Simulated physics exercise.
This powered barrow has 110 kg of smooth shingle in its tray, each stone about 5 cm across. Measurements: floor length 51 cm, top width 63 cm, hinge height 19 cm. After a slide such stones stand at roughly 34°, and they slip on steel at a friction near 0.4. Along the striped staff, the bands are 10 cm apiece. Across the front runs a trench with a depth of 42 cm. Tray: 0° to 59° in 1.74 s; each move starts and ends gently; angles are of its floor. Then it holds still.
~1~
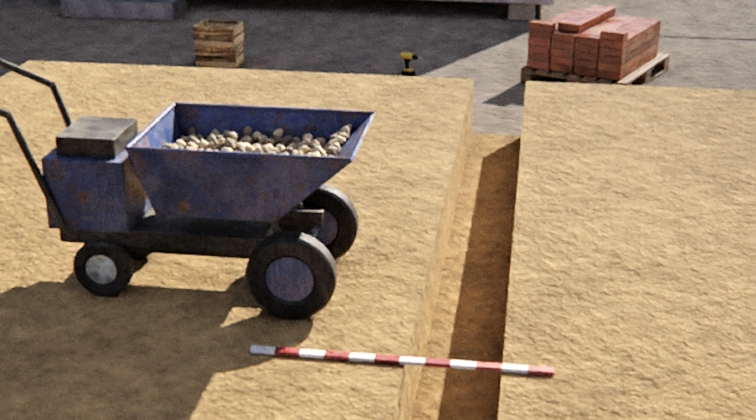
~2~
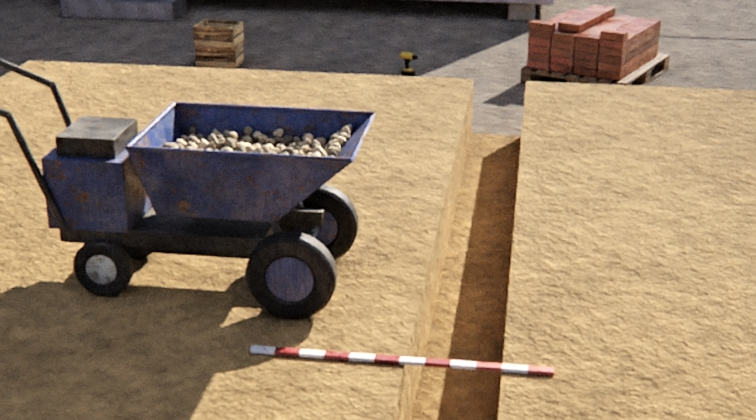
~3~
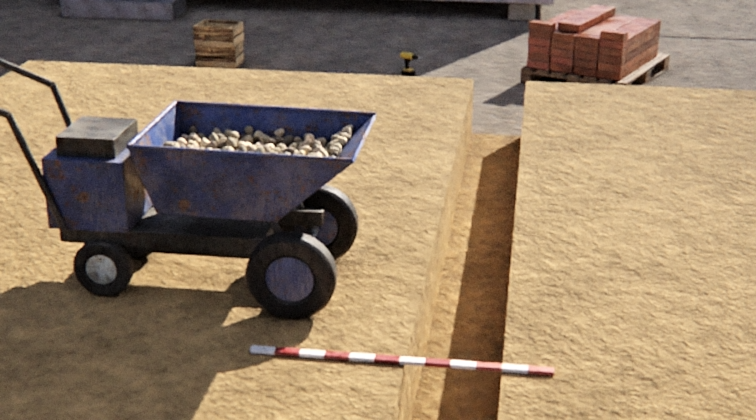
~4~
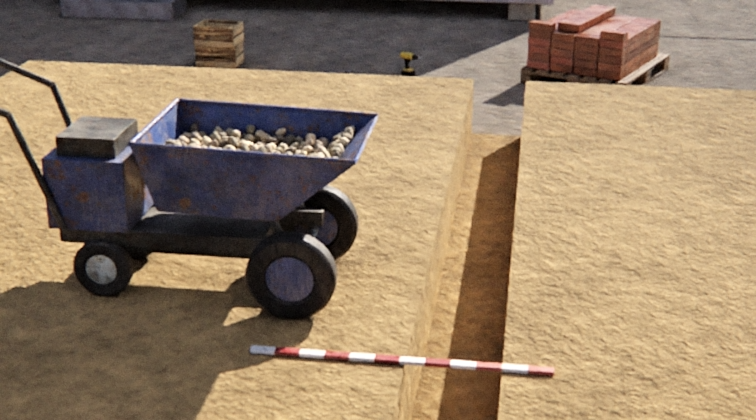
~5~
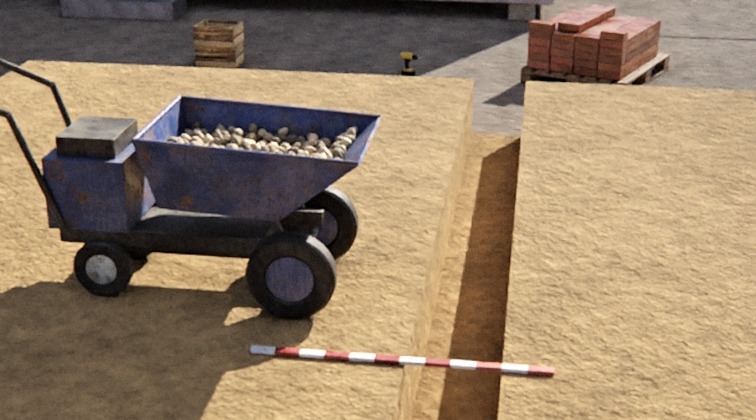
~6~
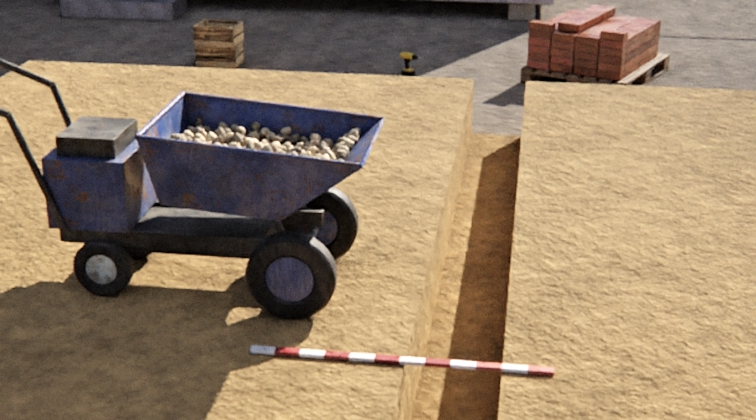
A blue powered barrow loaded with rounded pale stones stands at the left on sandy ground, seen from slightly above and to the side in a sunlit yard. A red-and-white striped staff lies in front, reaching across a narrow trench, with a wooden crate, a small yellow tool and stacked red bricks behind. The tray stays level at first, then its rear slowly rises slightly, while the camera remains still.
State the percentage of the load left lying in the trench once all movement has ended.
The share left there is about 87 per cent.
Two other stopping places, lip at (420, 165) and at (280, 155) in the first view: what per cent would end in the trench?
That gives roughly 20 per cent and roughly 85 per cent.
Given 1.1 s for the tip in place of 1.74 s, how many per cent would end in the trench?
In that case some 80 per cent.
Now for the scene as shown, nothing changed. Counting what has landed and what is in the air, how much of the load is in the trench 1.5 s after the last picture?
Close to 35 per cent has got there by then.
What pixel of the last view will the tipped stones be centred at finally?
I'd put it close to (476, 368).
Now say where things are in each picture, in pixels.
The first frame shows lip at (351, 160), floor tilted 0°, highest stones at (309, 141).
In the second frame, the tray is at 0°, its lip at (352, 161); the top of the load is at (309, 141).
The third frame shows lip at (353, 161), floor tilted 1°, highest stones at (310, 141).
The fourth frame shows lip at (355, 162), floor tilted 2°, highest stones at (299, 139).
The fifth frame shows lip at (358, 164), floor tilted 3°, highest stones at (267, 137).
In the sixth frame, the tray is at 5°, its lip at (362, 166); the top of the load is at (216, 134).
Then, 1.0 s after the last picture the floor is at 50°, 100 % in the tray; the foremost stones are at (418, 223).
Then, 1.5 s after the last picture the floor is at 59°, 63 % in the tray, 34 % in the trench, 3 % past the trench; the foremost stones are at (530, 301).
Then, 1.9 s after the last picture the floor is at 59°, 28 % in the tray, 59 % in the trench, 13 % past the trench; the foremost stones are at (615, 307).
Then, 3.8 s after the last picture the floor is at 59°, 0 % in the tray, 87 % in the trench, 13 % past the trench; the foremost stones are at (660, 302).
